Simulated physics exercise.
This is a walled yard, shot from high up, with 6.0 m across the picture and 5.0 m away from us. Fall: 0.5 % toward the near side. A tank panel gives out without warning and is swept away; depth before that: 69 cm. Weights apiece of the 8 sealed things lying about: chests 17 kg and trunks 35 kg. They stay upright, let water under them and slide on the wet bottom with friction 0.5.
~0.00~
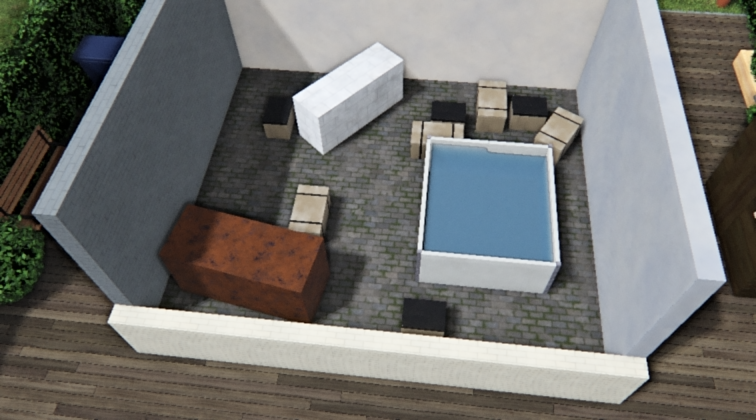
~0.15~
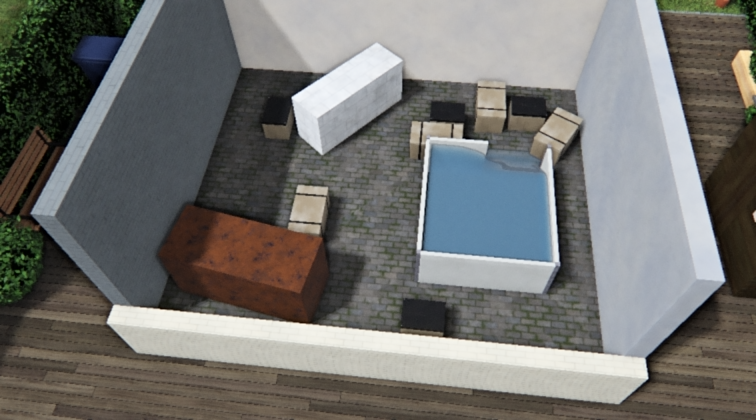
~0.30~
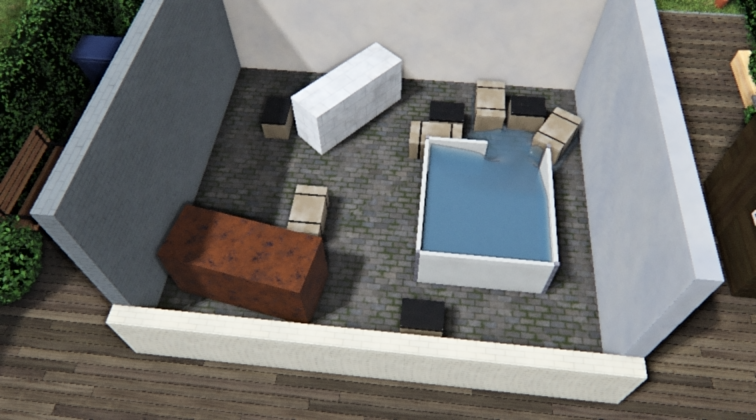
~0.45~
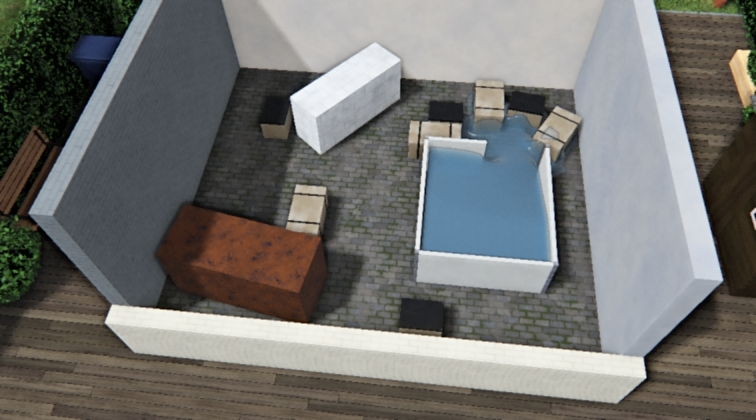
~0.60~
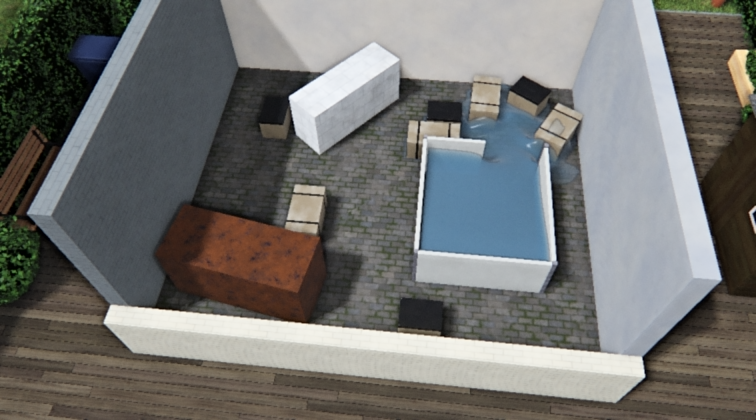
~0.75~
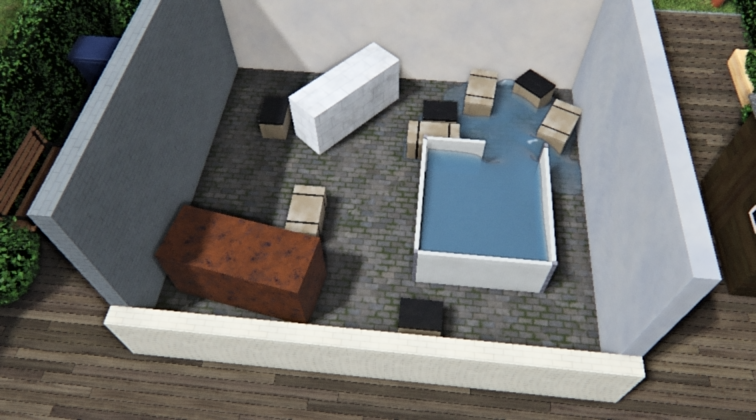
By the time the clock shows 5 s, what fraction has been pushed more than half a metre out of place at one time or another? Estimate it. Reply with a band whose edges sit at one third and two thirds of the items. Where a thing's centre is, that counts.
Band: One third to two thirds.
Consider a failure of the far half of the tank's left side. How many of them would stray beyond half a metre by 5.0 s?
Then the count would be 1.
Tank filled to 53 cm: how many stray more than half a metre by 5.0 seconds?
Then it comes to 4.
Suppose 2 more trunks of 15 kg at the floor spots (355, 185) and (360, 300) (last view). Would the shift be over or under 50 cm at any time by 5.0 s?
First exceeds it, then falls shy.
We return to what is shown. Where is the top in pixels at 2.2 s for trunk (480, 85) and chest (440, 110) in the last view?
Approx. (419, 87); approx. (399, 111).
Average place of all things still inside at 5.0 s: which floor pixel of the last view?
The centre sits near (402, 210).
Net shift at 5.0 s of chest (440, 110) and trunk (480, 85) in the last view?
Respectively, 250 centimetres and 300 centimetres.
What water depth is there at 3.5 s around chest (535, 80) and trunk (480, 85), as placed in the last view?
About 21 and 13 cm.
After 1.1 s 2 of 8 are over 50 cm from their spots; 1 afloat.
After 2.2 s 3 of 8 are over 50 cm from their spots; 2 afloat.
After 3.5 s 4 of 8 are over 50 cm from their spots; 3 afloat.
After 5.0 s 4 of 8 are over 50 cm from their spots, and 4 have been at some point; 1 afloat.
